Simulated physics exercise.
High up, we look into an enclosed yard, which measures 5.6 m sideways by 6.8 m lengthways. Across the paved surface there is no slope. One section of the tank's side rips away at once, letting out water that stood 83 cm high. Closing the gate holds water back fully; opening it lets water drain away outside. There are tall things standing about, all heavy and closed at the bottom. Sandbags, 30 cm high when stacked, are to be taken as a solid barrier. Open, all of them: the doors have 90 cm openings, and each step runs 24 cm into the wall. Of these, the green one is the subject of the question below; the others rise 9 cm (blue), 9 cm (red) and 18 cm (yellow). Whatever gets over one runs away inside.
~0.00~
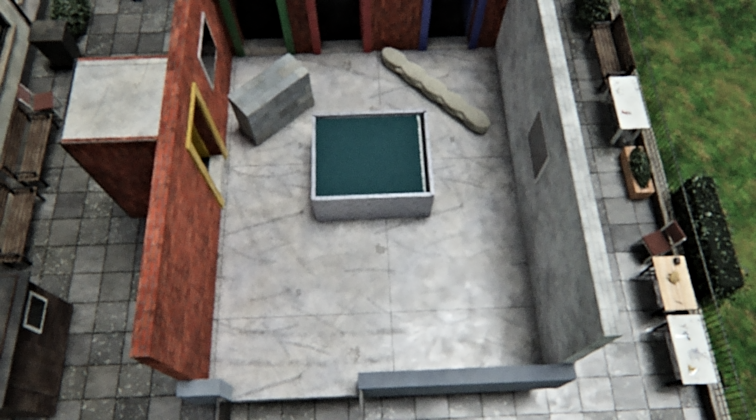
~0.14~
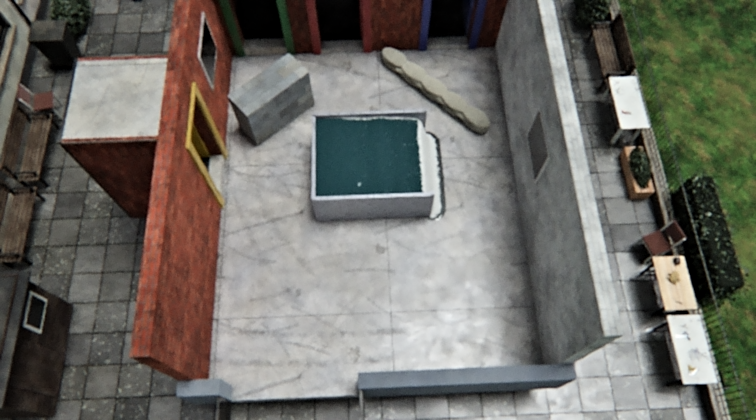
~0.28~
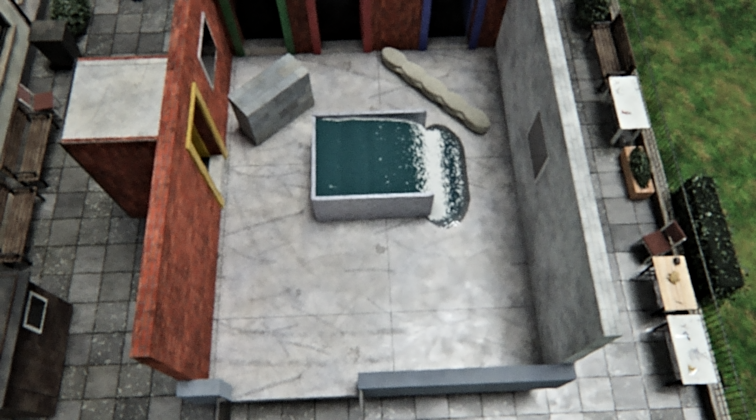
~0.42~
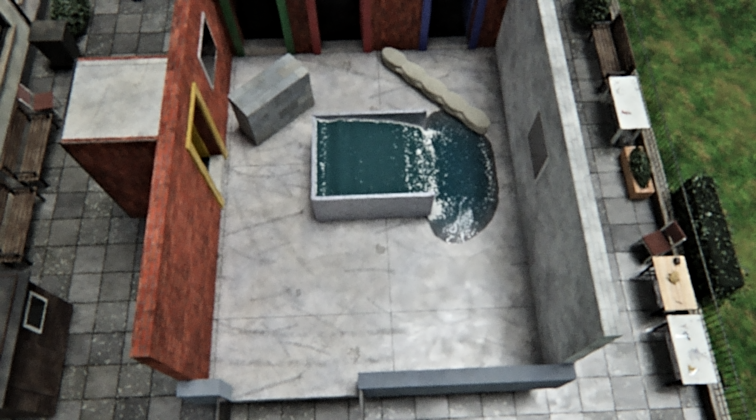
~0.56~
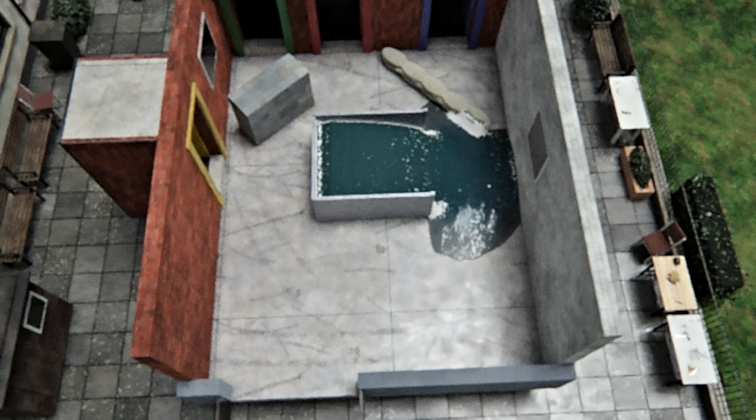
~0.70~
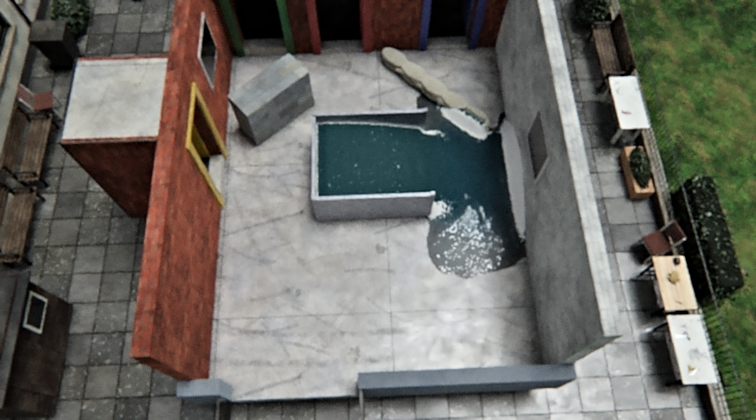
Water pours from the right side of a tank and spreads across the paved yard.
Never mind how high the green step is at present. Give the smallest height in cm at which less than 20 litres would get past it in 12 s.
Close to 7 cm is just enough.
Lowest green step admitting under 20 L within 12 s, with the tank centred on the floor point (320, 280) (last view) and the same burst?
Close to 11.5 cm would do it.
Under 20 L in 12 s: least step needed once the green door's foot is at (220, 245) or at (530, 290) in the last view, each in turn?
In turn: About 6.0 cm, about 11.0 cm.
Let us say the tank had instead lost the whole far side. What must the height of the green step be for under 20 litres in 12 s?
Then 17 cm.
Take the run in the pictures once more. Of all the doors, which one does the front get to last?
That would be the yellow door.
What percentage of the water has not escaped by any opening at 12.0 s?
About 84 %.
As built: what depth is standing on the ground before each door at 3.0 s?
Lab note, cm: Blue 17; green 0; red 7; yellow 0.
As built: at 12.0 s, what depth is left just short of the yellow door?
It comes to about 7.5 centimetres deep.
After 1.4 s water covers 25 % of the floor, deepest (54 cm) near (495, 172); it has not reached the green door.
After 3.0 s water covers 55 % of the floor, deepest (36 cm) near (545, 372); it has not reached the green door.
After 12.0 s water covers 95 % of the floor, deepest (10 cm) near (408, 127); 9 cm at the green door, 0 litres in over its 22 cm step.
At the green door as built, the water arrived by 3.5 s and peaked near 11 cm at 5.4 s.
Run again over the same 12 s with other heights there, 37 litres in over 5.5 cm, 13 litres over 7.5 cm. The limit of 20 litres is kept from about 7 cm up.
